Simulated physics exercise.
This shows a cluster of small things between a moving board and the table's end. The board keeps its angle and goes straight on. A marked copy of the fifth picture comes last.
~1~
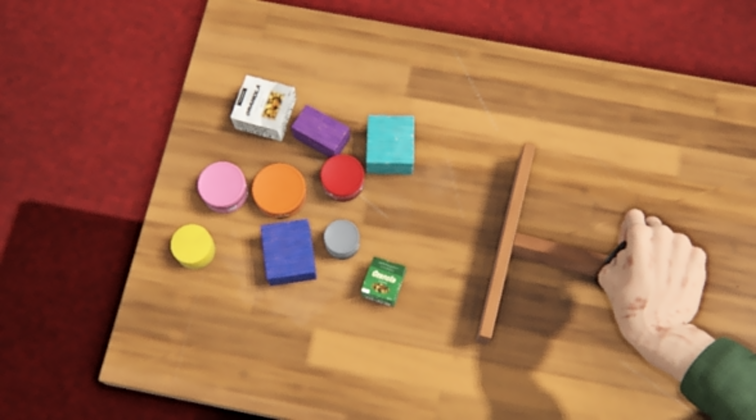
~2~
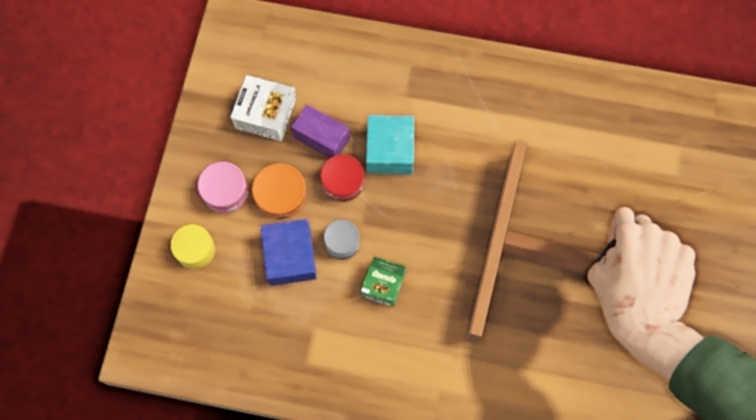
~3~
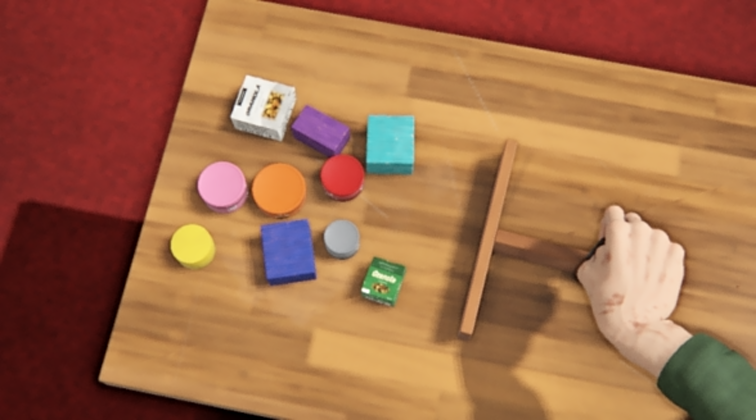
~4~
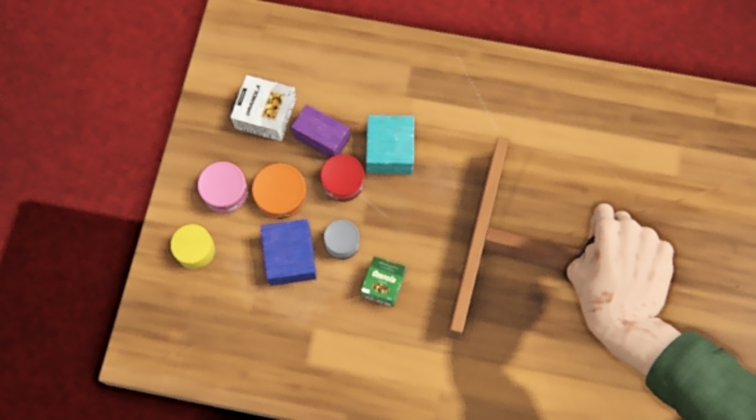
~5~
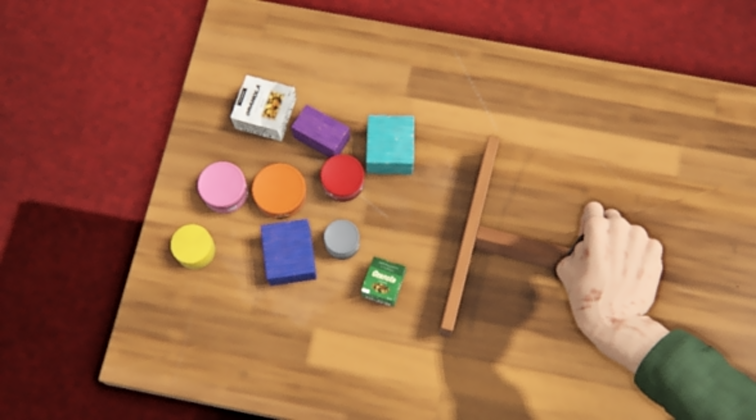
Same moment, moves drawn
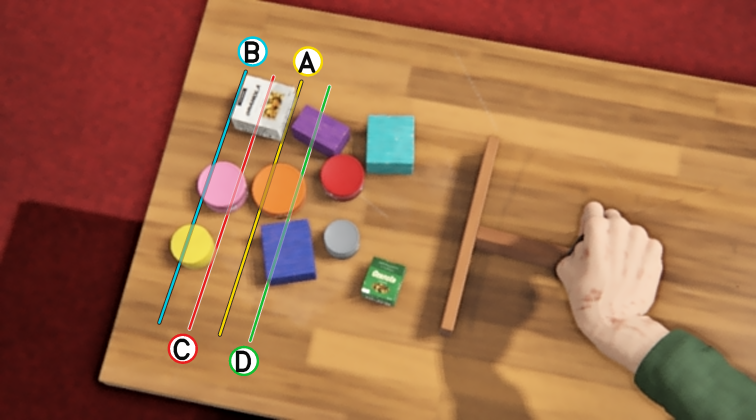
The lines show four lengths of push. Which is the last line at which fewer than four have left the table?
No fourth one falls up to C.
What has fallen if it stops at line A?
The white packet.
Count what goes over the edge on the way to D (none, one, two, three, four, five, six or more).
In all, none.
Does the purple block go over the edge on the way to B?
Yes.
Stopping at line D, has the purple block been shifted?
Yes.
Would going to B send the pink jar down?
Yes.
On the marked copy, A at (262, 203); B at (204, 192); C at (233, 197); D at (292, 208).
With C. Early on, board (383, 213); turquoise block (377, 140); green packet (344, 275).
Further on, board (296, 197); white packet (202, 95); pink jar (190, 188).
At the end, board (232, 185); pink jar over the edge; white packet over the edge; three fallen.
As for the rest, A is within the limit but short; B drops six; D is within the limit but short.
